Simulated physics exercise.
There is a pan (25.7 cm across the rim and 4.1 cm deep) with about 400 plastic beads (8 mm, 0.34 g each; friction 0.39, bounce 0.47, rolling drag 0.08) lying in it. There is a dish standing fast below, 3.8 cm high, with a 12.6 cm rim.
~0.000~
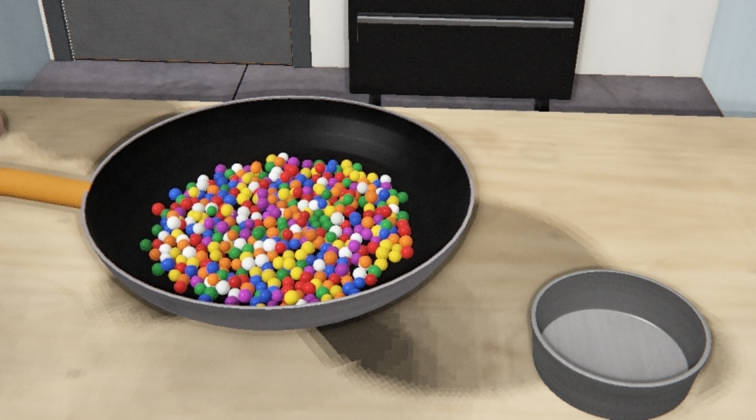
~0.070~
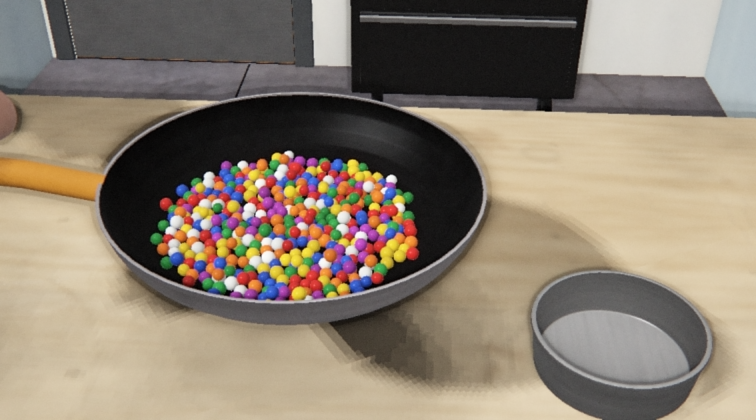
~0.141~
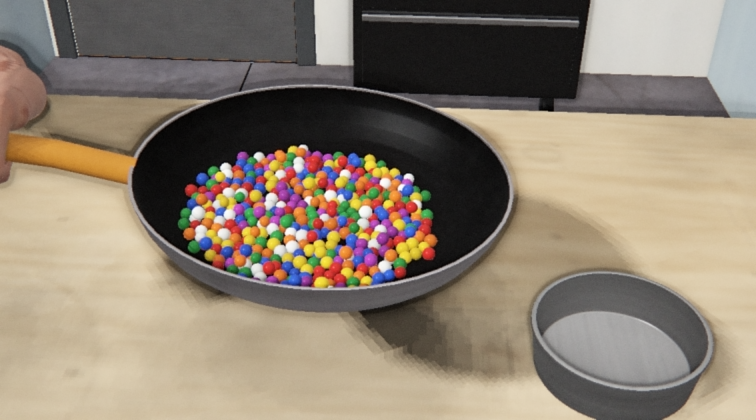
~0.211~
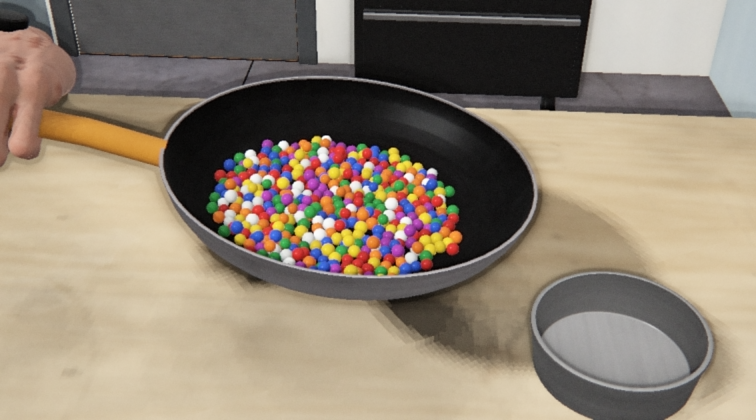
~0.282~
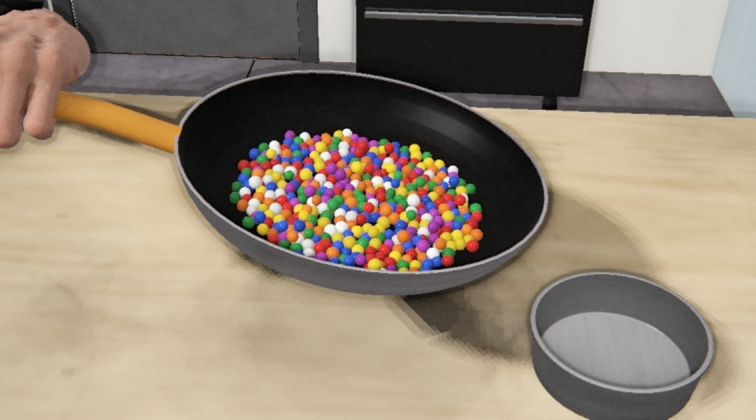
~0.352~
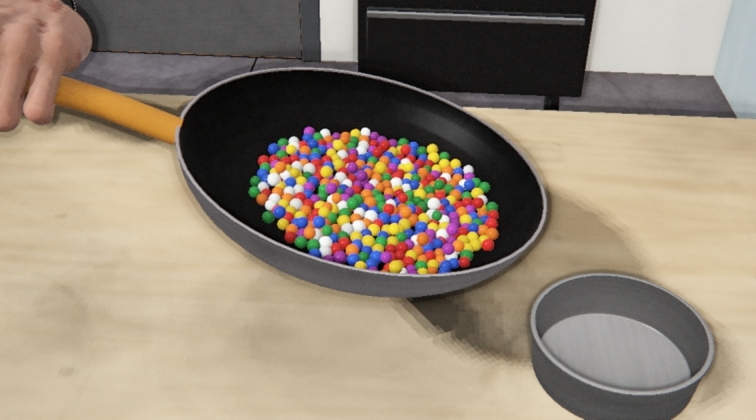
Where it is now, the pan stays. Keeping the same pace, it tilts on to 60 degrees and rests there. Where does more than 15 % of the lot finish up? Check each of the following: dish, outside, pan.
Dish: Not more; outside everything: More; pan: More.
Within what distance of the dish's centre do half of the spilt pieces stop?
Some 12 centimetres.
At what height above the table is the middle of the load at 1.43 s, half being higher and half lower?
Roughly 8 cm.
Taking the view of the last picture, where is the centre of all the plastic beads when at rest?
Middle: Approx. (451, 314).
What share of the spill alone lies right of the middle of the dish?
0 %, approximately.
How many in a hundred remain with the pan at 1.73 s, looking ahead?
Around 80 percent.
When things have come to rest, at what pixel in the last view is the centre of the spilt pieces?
Close to pixel (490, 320).
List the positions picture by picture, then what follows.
The first frame shows pan at (290, 314); tilt 0 degrees; moved 0.0 cm; lip at (471, 179); top of the load at (283, 164); dish at (620, 323).
The second frame shows pan at (299, 309); tilt 1 degrees; moved 1.0 cm; lip at (484, 178); top of the load at (289, 162).
The third frame shows pan at (319, 296); tilt 3 degrees; moved 3.2 cm; lip at (510, 176); top of the load at (280, 155).
The fourth frame shows pan at (338, 282); tilt 6 degrees; moved 5.4 cm; low side right; lip at (533, 174); top of the load at (268, 145).
The fifth frame shows pan at (343, 274); tilt 9 degrees; moved 6.4 cm; low side right; lip at (544, 178); top of the load at (326, 138).
The sixth frame shows pan at (337, 272); tilt 12 degrees; moved 6.4 cm; low side right; lip at (543, 186); top of the load at (374, 137); dish at (621, 328). It turns about 40 degrees a second.
After 0.77 s, tilt 29 degrees; pan 100 %; middle of all pieces near (396, 207).
After 1.11 s, tilt 43 degrees; pan 100 %; middle of all pieces near (419, 230).
Then, at 1.43 s, tilt 56 degrees; outside 5 %, pan 95 %; middle of all pieces near (416, 247).
After 1.73 s, tilt 60 degrees; outside 20 %, pan 80 %; middle of all pieces near (433, 268).
By 3.1 s all is still; dish 0 %, outside 55 %, pan 45 %.
